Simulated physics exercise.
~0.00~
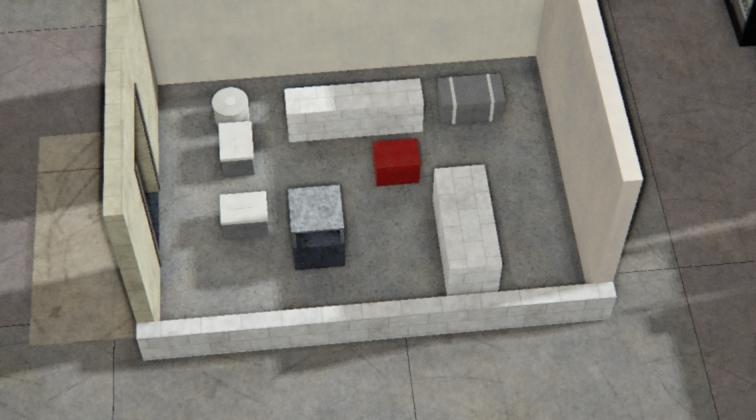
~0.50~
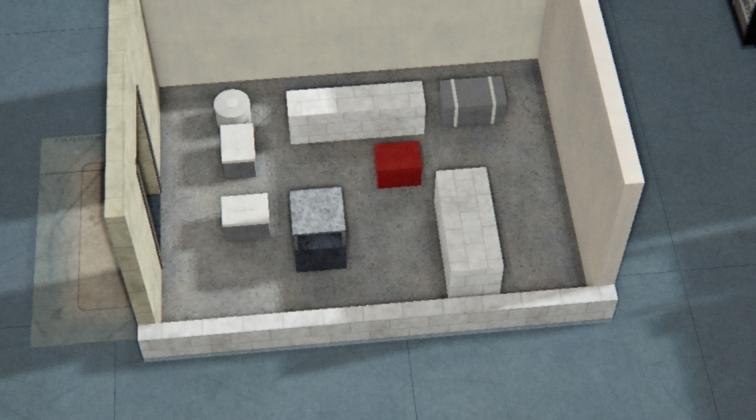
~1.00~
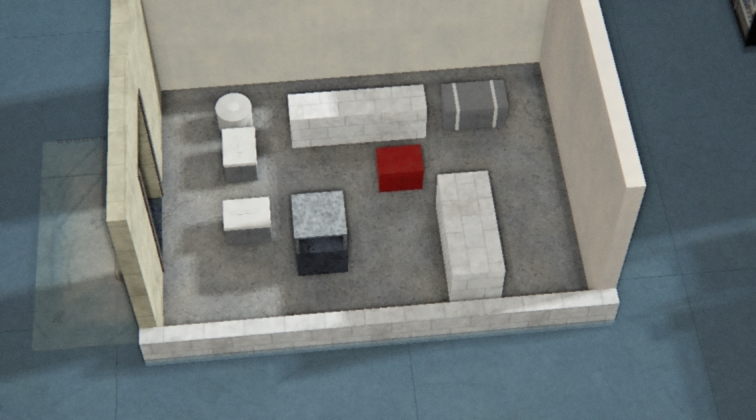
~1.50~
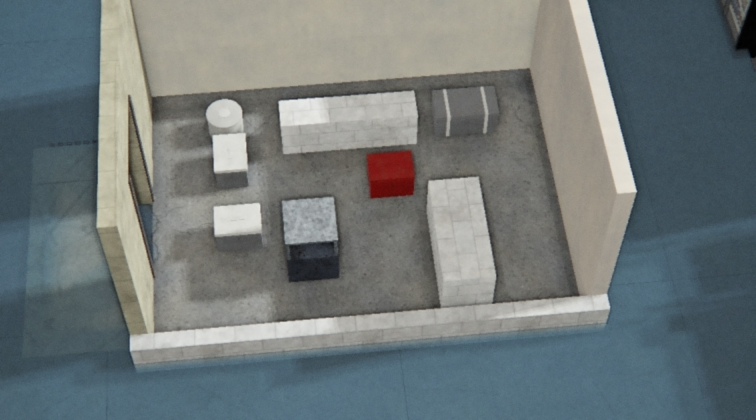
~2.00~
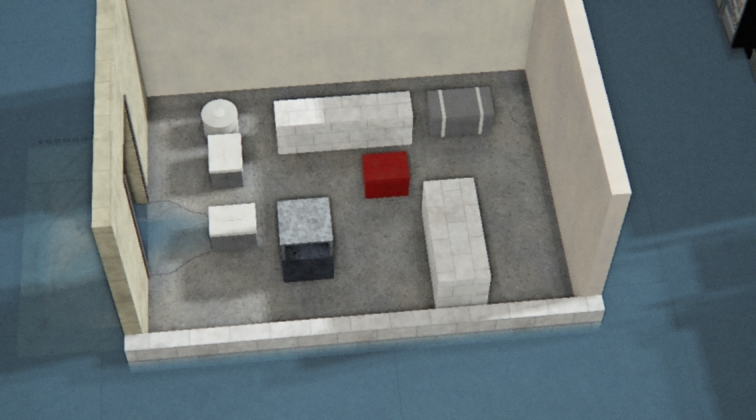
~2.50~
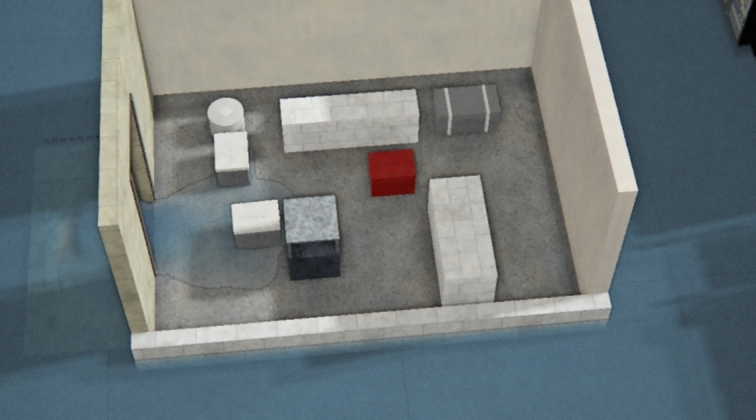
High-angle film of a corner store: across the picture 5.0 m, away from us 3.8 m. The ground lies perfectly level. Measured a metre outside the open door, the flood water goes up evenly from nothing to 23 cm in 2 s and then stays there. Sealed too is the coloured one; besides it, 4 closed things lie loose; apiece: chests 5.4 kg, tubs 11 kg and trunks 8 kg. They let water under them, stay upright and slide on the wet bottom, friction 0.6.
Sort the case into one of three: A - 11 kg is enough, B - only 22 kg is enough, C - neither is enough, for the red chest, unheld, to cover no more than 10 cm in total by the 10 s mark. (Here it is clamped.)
Case C.
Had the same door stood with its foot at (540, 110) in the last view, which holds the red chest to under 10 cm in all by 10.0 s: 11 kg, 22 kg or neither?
With that change, the big one is needed.
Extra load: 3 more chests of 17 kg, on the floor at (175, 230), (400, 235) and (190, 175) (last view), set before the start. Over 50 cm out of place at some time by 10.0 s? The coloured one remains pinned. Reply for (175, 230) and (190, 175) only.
In order: Above the mark, within the mark.
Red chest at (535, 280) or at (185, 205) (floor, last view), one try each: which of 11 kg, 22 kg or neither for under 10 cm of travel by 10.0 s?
Well, first neither mass is sufficient, and next neither mass is sufficient.
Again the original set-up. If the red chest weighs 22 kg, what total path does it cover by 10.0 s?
The total path comes to around 80 cm.
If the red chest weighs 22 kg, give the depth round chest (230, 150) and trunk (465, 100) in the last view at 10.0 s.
First about 7 cm, second about 4 cm.
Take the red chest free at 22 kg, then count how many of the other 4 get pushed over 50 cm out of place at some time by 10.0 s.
By my tally, 1.
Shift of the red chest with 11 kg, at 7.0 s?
Roughly 200 cm.
After 3.5 s the red chest would be 0 cm from its start with 11 kg and 0 cm from its start with 22 kg; 2 cm of water round it then.
After 4.5 s the red chest would be 26 cm from its start with 11 kg and 2 cm from its start with 22 kg; 6 cm of water round it then.
After 7.0 s the red chest would be 181 cm from its start with 11 kg and 3 cm from its start with 22 kg; 7 cm of water round it then.
After 10.0 s the red chest would be 220 cm from its start with 11 kg and 79 cm from its start with 22 kg; 8 cm of water round it then.
